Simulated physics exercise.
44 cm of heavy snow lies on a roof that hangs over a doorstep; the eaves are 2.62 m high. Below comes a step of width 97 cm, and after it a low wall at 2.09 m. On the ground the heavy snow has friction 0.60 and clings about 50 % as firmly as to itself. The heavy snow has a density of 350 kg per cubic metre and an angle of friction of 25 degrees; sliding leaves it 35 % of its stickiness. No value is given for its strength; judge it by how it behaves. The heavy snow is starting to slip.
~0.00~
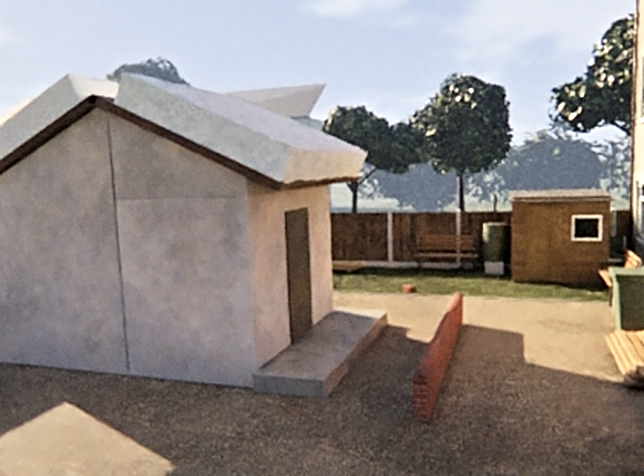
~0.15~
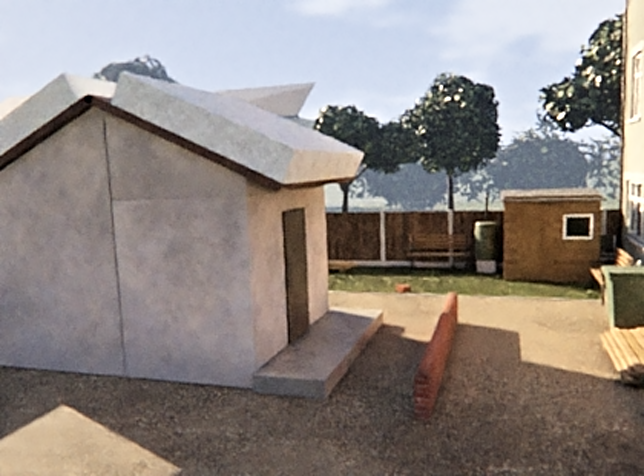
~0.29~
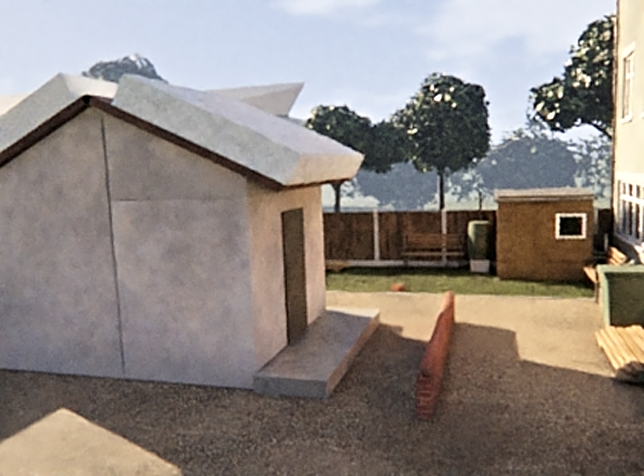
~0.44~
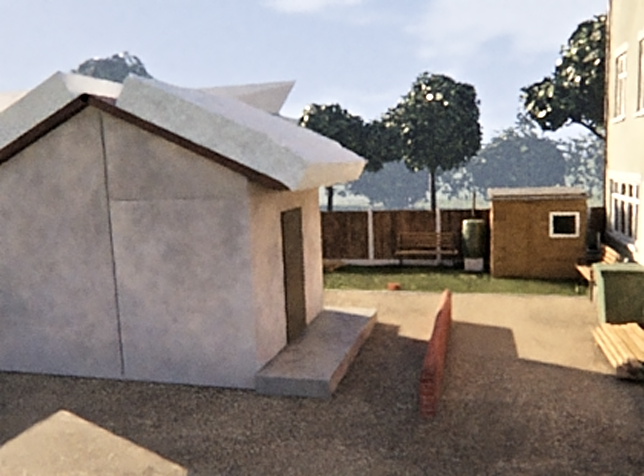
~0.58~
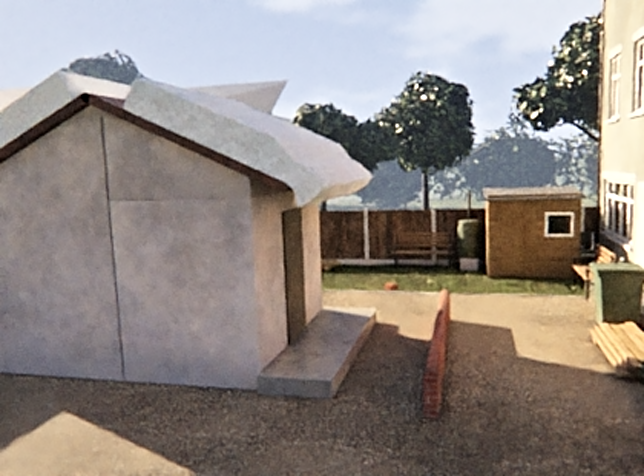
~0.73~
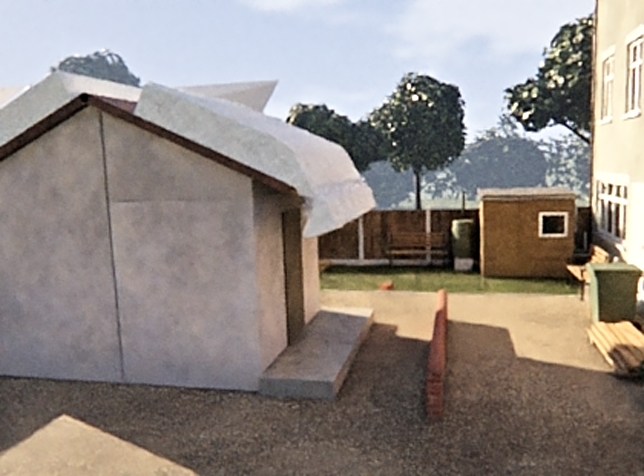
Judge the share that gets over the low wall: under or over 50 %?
I judge it under.
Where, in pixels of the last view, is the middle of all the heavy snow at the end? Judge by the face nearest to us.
Position: About (404, 382).
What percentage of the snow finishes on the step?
I'd estimate close to 12 %.
After 1.14 s, 78 % is still on the roof and 0 % is past the low wall.
After 1.63 s, 44 % is still on the roof and 0 % is past the low wall.
After 2.11 s, none is still on the roof and 3 % is past the low wall.
After 2.60 s, none is still on the roof and 19 % is past the low wall.
After 3.40 s, none is still on the roof and 19 % is past the low wall.
